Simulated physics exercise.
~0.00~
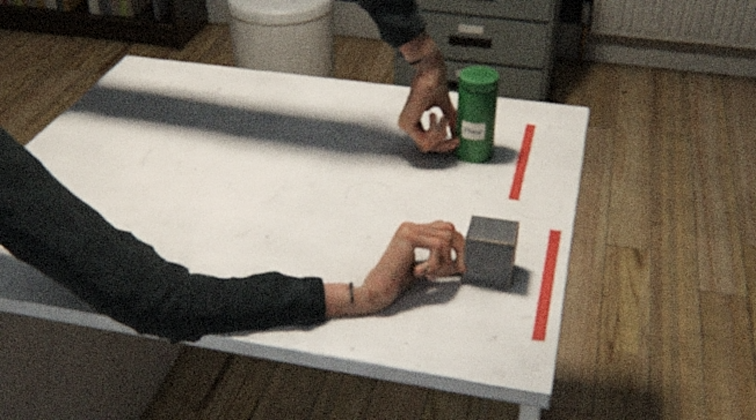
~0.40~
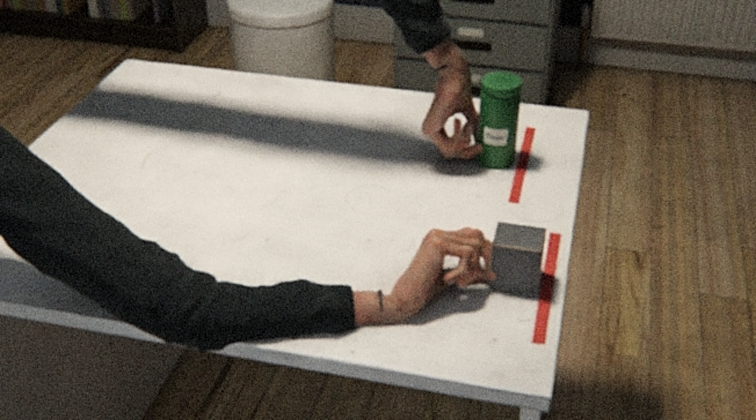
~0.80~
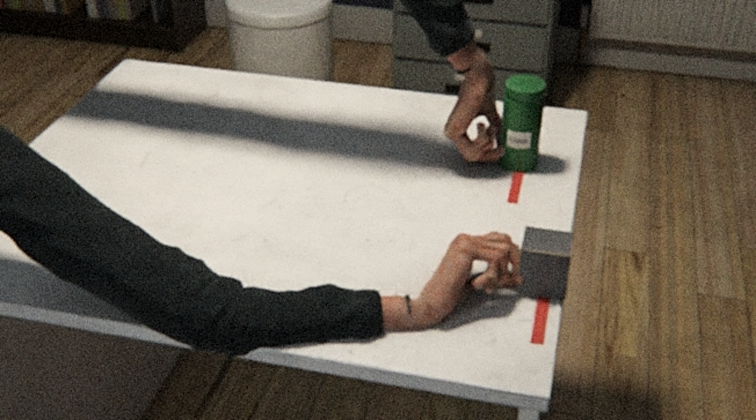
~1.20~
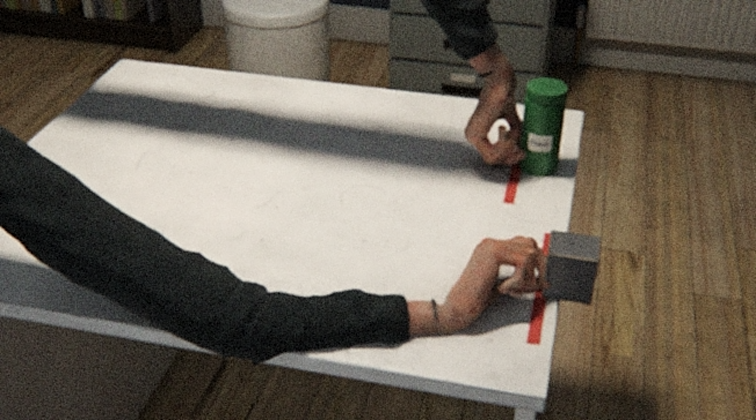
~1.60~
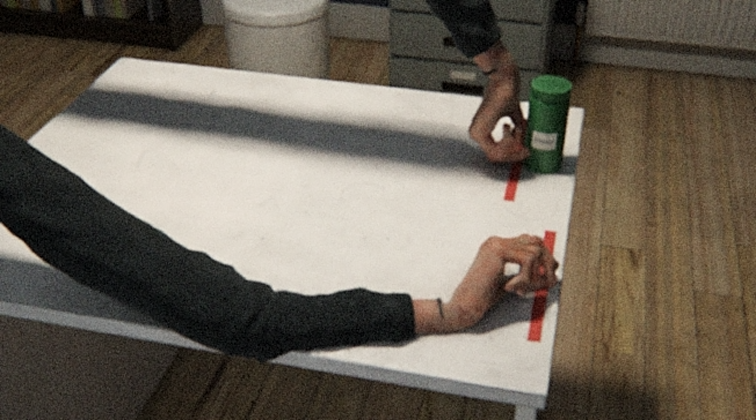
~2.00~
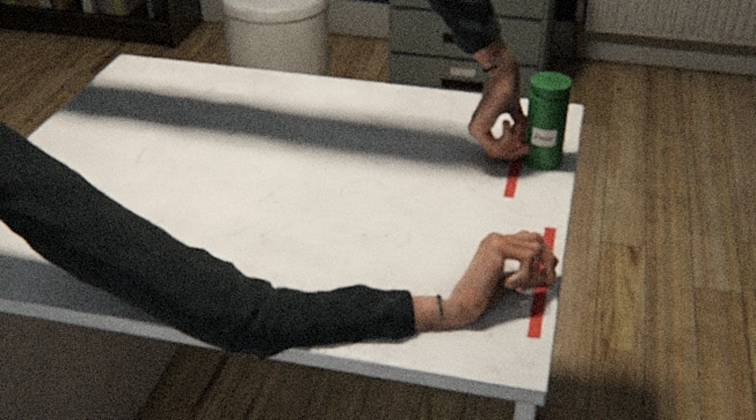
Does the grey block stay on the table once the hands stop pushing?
No, the grey block goes off the table's edge and out of sight. Only the green jar is left standing on top.
